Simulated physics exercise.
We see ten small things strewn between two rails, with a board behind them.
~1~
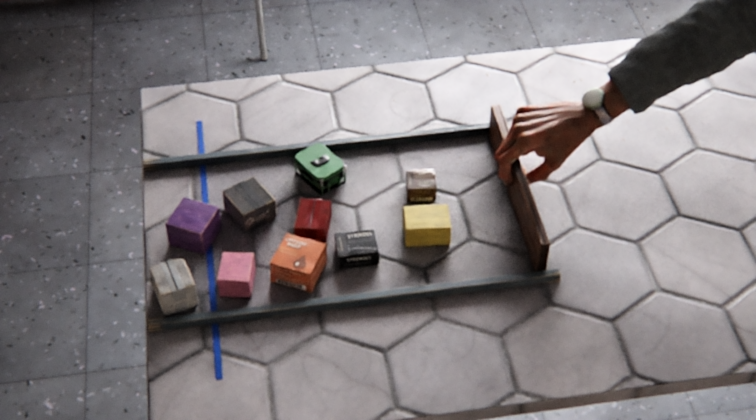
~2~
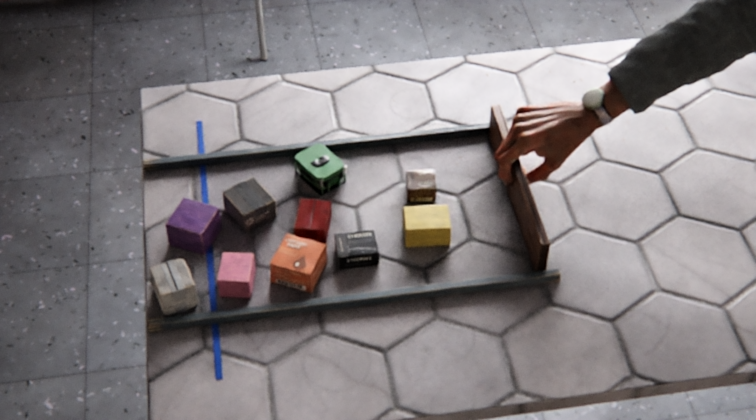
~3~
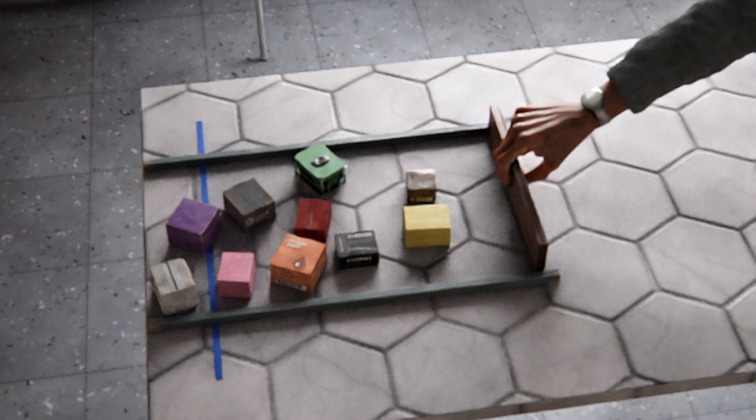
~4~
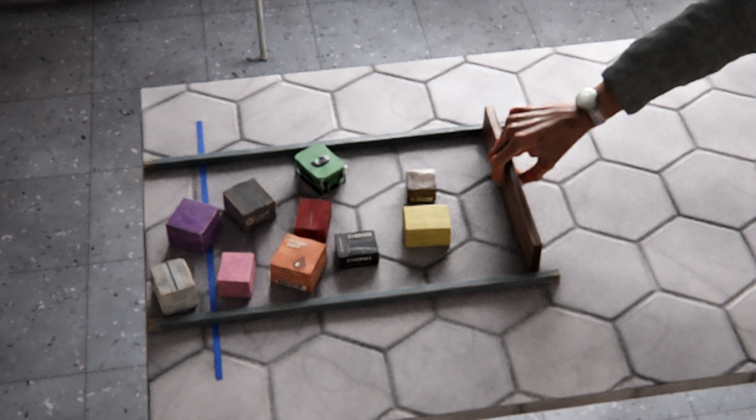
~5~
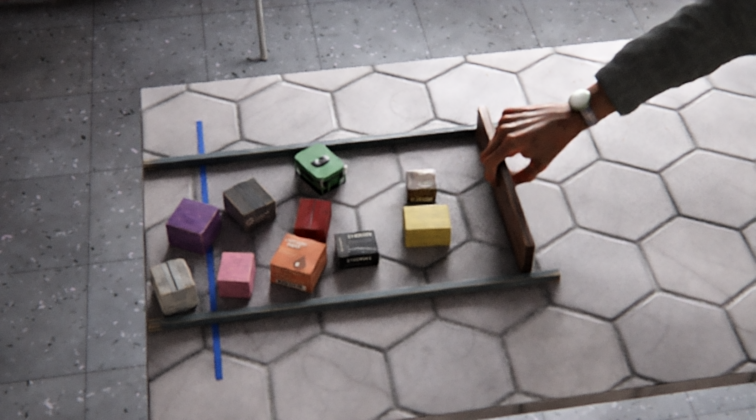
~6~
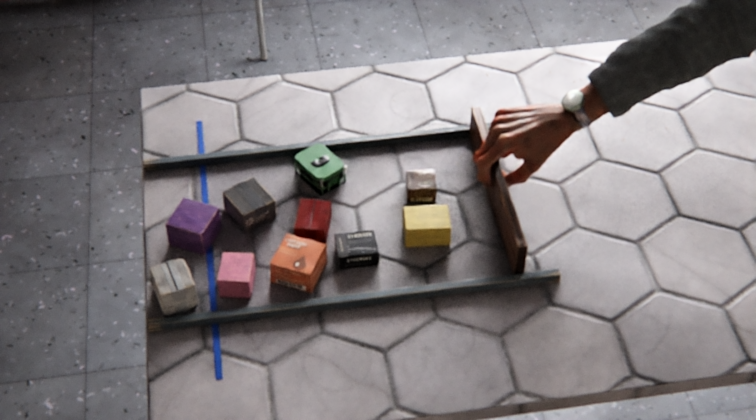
A hand slides a wooden board slightly left between two rails toward scattered, unmoving small blocks.
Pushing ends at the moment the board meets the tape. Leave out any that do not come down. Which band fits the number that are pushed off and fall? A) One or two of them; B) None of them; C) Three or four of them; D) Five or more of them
Option C: Three or four of them.
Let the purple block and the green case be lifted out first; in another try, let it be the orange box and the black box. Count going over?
First 3, then 1.
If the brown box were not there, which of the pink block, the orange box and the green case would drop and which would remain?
Pink block down, orange box down, green case still up.
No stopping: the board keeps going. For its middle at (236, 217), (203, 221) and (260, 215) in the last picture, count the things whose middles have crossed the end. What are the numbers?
4, 5, 2.
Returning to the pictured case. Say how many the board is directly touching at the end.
Well, it touches 3.
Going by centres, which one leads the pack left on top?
Answer: The black box.
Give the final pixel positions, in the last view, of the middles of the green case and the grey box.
The green case finishes at (187, 179); the grey box finishes at (154, 207).
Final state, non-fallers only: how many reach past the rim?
Result: 3.
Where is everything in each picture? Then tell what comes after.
The first frame shows white box (174, 287); purple block (194, 226); pink block (236, 275); board (517, 185); tape (208, 236).
The second frame shows purple block (194, 226); orange box (299, 263).
The third frame shows pink block (237, 275); grey box (250, 204).
The fourth frame shows white box (174, 287); red box (313, 221).
The fifth frame shows purple block (194, 226); green case (320, 169).
The sixth frame shows white box (174, 287); purple block (194, 226); pink block (237, 275); board (496, 188); tape (208, 236).
Early on, none off yet; white box at rest near (174, 287); purple block at rest near (194, 226); pink block moving near (233, 276).
Finally, the number that fall off is three or four; lost, orange box, pink block, purple block and white box.
